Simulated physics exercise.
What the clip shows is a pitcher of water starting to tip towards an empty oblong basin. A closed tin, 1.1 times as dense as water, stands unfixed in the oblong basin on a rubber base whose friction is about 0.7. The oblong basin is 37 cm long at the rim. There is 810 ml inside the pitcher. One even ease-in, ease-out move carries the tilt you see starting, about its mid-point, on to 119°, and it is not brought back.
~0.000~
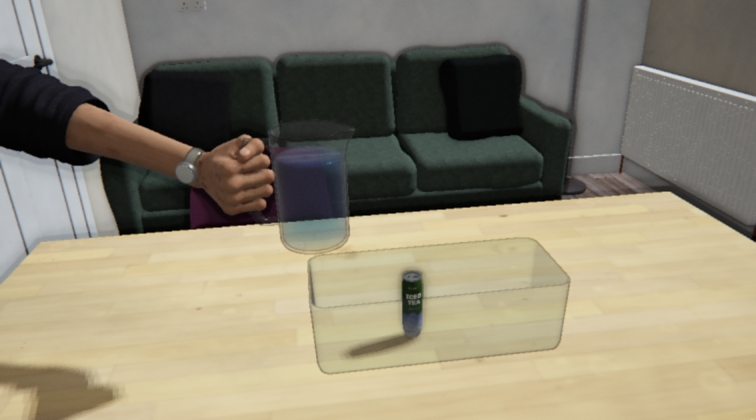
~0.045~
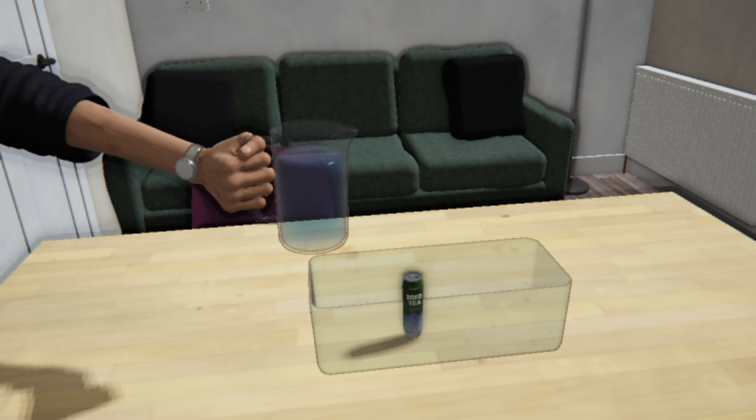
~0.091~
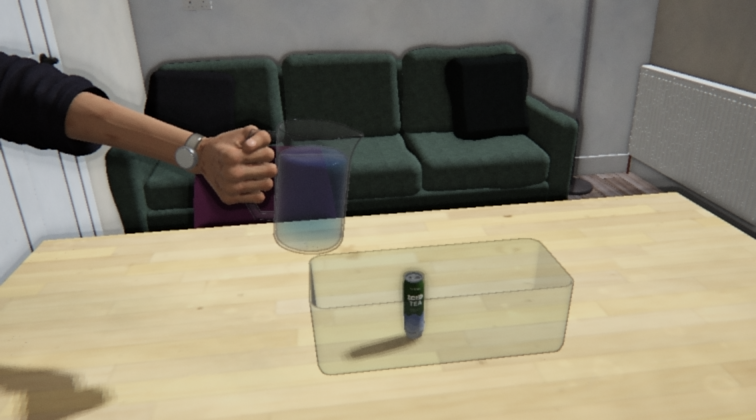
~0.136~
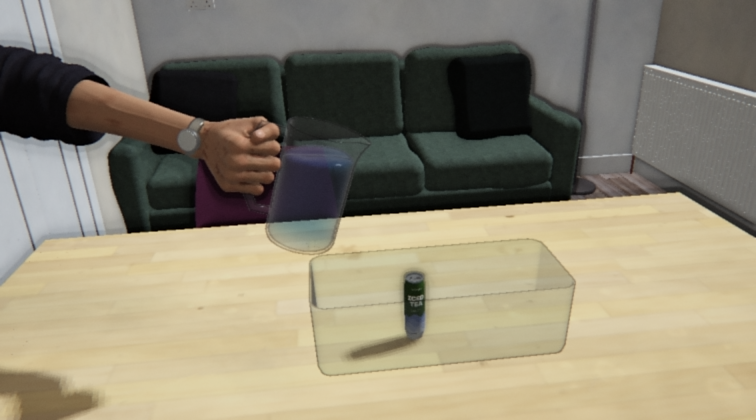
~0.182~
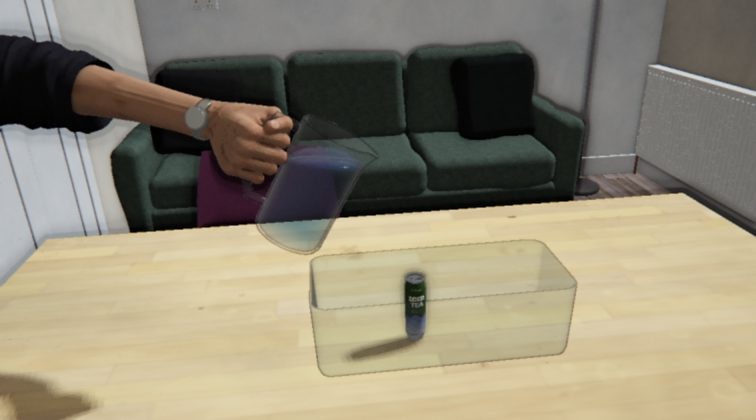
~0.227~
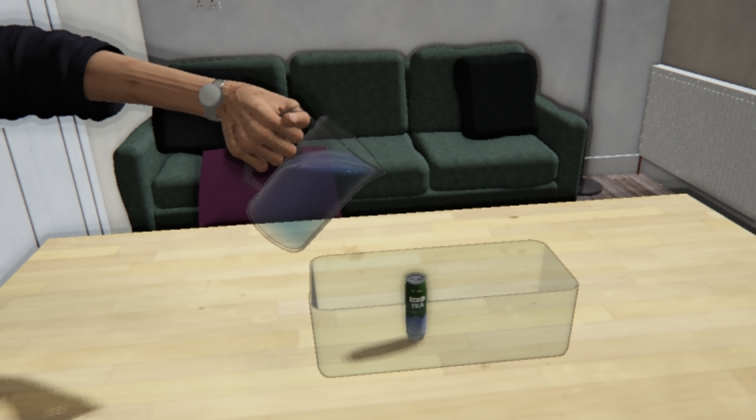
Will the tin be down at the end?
Yes: It tilts over.
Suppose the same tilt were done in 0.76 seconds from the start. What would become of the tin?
The tin goes over.
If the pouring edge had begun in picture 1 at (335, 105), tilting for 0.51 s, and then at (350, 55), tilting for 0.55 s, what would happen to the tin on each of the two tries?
First it goes over; then it stays up.
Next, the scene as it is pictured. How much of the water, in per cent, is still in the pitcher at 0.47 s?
62 %.
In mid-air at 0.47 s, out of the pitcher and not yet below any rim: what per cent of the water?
Estimate: Some 22 % of the total.
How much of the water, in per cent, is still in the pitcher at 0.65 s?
Remaining share: Approx. 14 %.
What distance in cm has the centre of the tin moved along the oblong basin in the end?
Roughly 13.5 cm.
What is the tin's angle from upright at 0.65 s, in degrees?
It tilts roughly 5° from upright.
By 0.47 s the tilt is 113° and 61 per cent is still to pour; the tin stands where it began.
By 0.65 s the tilt is 119° and 14 per cent is still to pour; the tin leans 6°.
By 0.84 s the tilt is 119° and 1 per cent is still to pour; the tin lies on its side.
By 1.05 s the tilt is 119° and 0 per cent is still to pour; the tin lies on its side.
At rest the tin lies on its side.
